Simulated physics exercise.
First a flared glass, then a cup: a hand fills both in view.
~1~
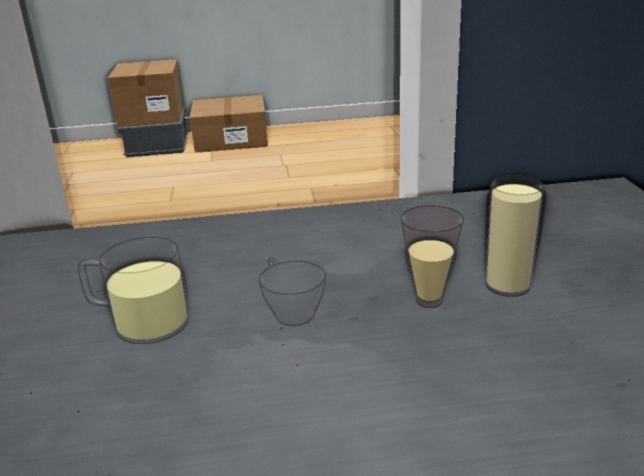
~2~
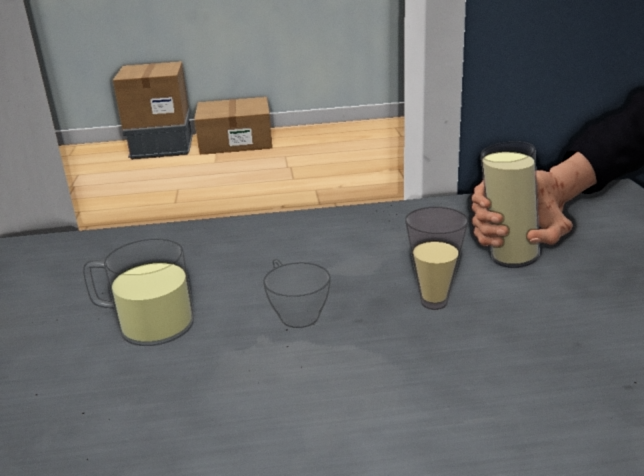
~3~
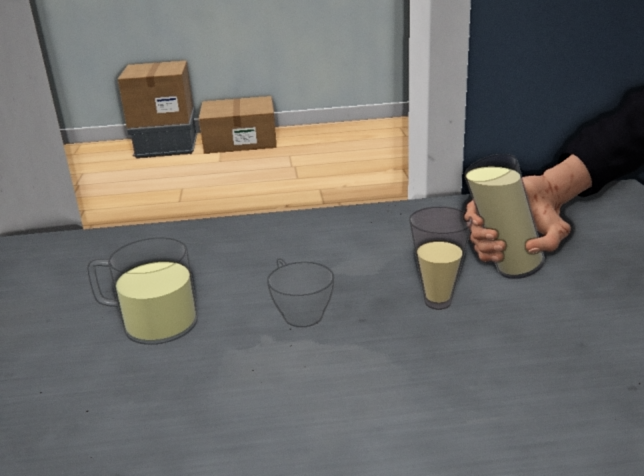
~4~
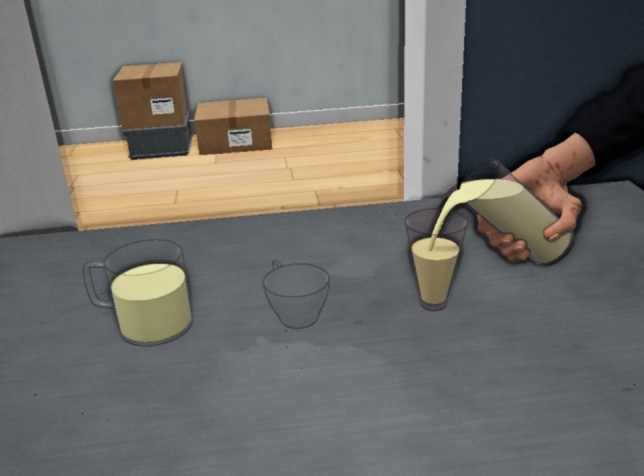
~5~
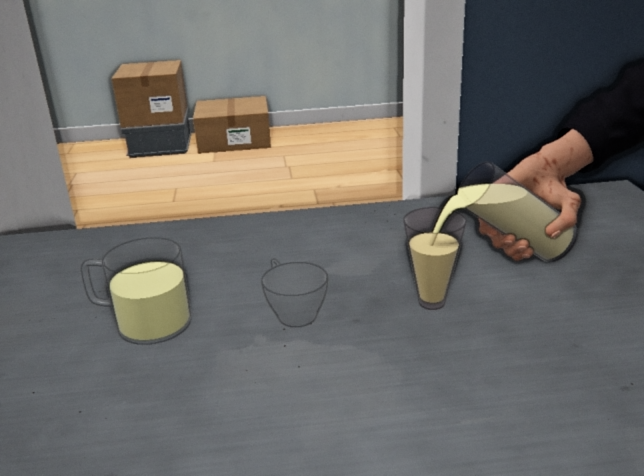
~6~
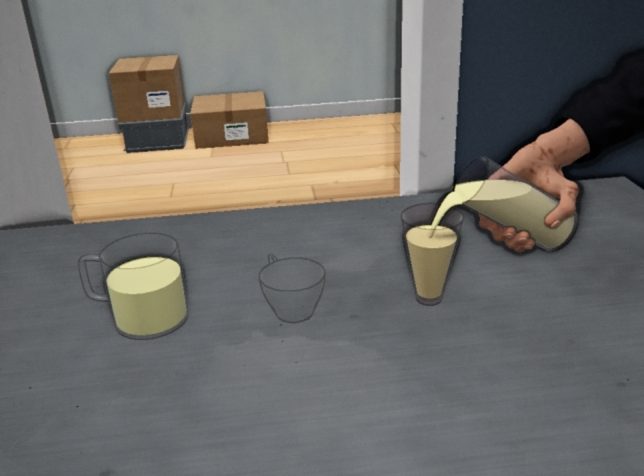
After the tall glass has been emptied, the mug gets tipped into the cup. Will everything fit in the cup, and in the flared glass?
Outcome: The cup will let some escape over the top. The flared glass will let some escape over the top.
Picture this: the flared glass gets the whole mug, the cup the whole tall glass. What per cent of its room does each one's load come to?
190 % and 170 %, in that order.
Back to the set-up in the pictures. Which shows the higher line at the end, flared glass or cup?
That's the one on the right.
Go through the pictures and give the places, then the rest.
In the first frame, nothing is moving yet; tall glass (512, 235) nearly full; mug (146, 287) about two thirds full; flared glass (431, 257) about half full; cup (293, 294) empty.
In the second frame, the tall glass is picked up; tall glass nearly full, surface at (508, 161); flared glass about half full, surface at (436, 253).
In the third frame, the tall glass leans over the flared glass; tall glass (506, 216) nearly full; flared glass (439, 259) about half full.
In the fourth frame, the lemonade is flowing; tall glass (516, 213) tipped 45° with nearly all of its load; flared glass about two thirds full, surface at (435, 249).
In the fifth frame, the lemonade is flowing; tall glass (516, 213) tipped 50° with nearly all of its load; cup (296, 296) empty.
In the sixth frame, the lemonade is flowing; tall glass (515, 205) tipped 55° with nearly all of its load; mug about two thirds full, surface at (144, 275); flared glass about three quarters full, surface at (431, 237); cup (293, 291) empty.
Next, the flared glass is full to the brim with a puddle round it.
Finally, the cup is full to the brim with a puddle round it; the flared glass is full to the brim with a puddle round it.
